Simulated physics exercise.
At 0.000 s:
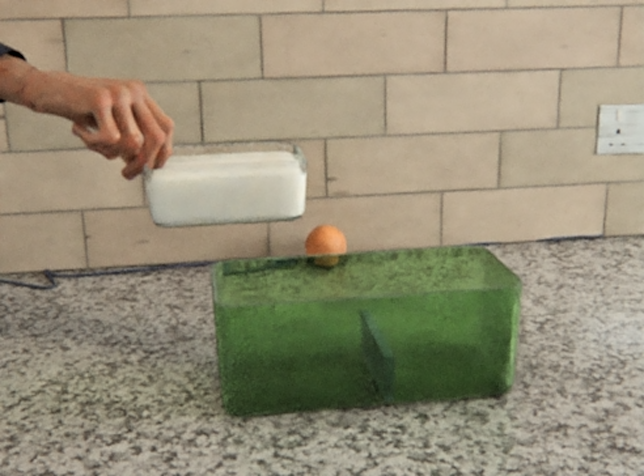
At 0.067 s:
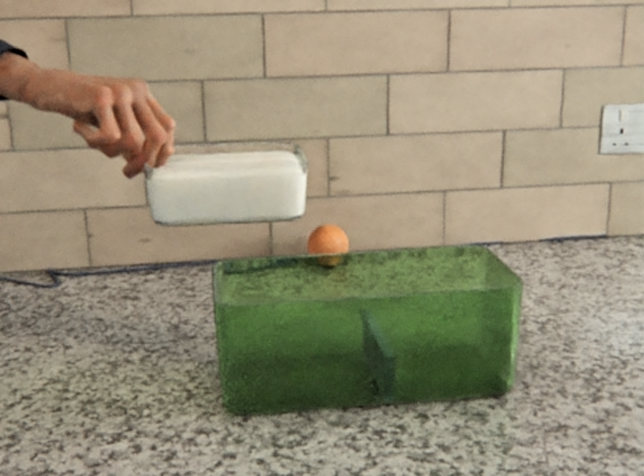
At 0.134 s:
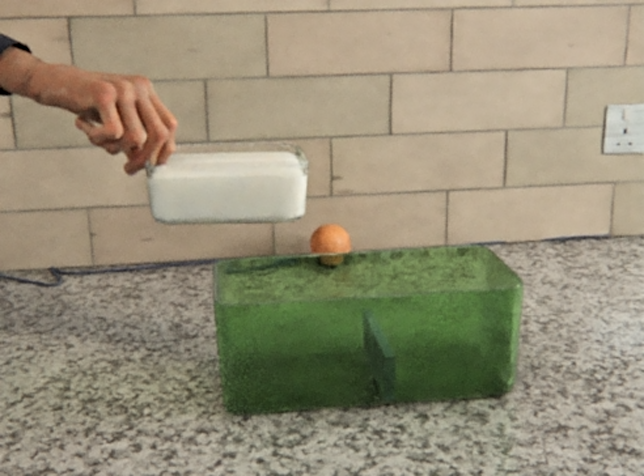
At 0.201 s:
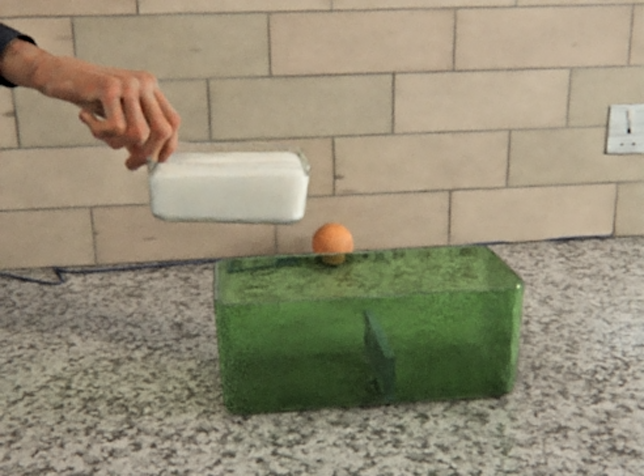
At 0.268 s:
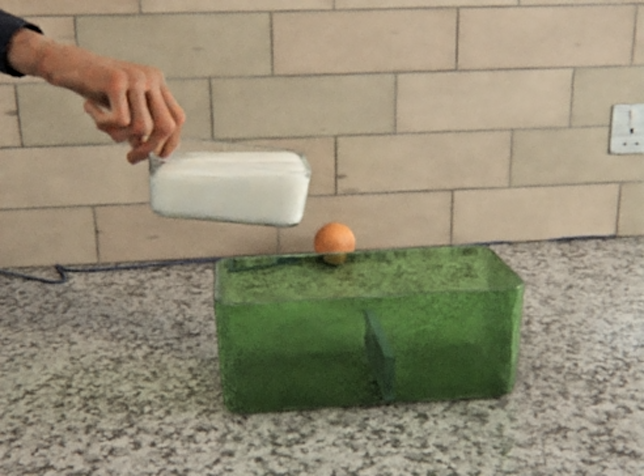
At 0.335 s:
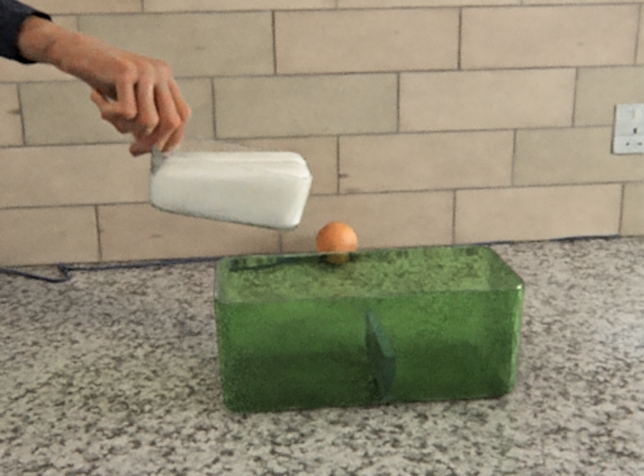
In the video, a hand at the left holds a clear box of white liquid above a green, see-through oblong basin on a speckled countertop, near an orange ball, and gradually tilts the box slightly down to the right.
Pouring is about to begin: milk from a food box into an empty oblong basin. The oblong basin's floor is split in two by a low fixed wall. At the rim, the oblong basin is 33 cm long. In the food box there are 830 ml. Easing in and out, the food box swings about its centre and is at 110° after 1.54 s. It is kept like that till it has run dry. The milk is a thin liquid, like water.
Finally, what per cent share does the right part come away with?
Roughly 35 per cent.
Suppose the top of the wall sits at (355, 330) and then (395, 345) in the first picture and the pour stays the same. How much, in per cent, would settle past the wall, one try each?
The first gives near 60 per cent and the second near 20 per cent.
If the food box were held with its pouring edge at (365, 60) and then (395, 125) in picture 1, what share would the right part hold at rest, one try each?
About 75 %, then about 75 %.
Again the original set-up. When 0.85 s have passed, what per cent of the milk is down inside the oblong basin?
At that time the basin holds about 42 per cent of the liquid.
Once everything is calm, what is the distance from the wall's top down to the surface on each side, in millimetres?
Left about 32 mm, while the right is about 38 mm.
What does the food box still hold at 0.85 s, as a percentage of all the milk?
Roughly 26 %.
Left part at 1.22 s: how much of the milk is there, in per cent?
Reading: Approx. 52 per cent.
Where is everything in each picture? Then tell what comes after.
The first picture shows tilt 0°; pouring edge (301, 154); surface from (150, 168) to (297, 161); the oblong basin's rim runs from (213, 285) to (503, 266); the wall's top is at (377, 333).
The second picture shows tilt 1°; pouring edge (302, 154); surface from (151, 167) to (299, 161).
The third picture shows tilt 2°; pouring edge (303, 156); surface from (153, 165) to (300, 161).
The fourth picture shows tilt 5°; pouring edge (305, 159); surface from (155, 164) to (301, 162).
The fifth picture shows tilt 8°; pouring edge (306, 163); surface from (155, 163) to (304, 162).
The sixth picture shows tilt 12°; pouring edge (307, 169); surface from (157, 163) to (307, 163); 1 per cent is over the edge.
After 0.85 s the tilt is 63° and 26 per cent is still to pour, 19 is left of the wall and 22 right of it.
After 1.22 s the tilt is 99° and 4 per cent is still to pour, 52 is left of the wall and 34 right of it.
After 1.61 s the tilt is 110° and 0 per cent is still to pour, 59 is left of the wall and 35 right of it.
After 2.04 s the tilt is 110° and 0 per cent is still to pour, 58 is left of the wall and 35 right of it.
In the end 58 per cent lies left of the wall, 35 right of it and 7 outside.
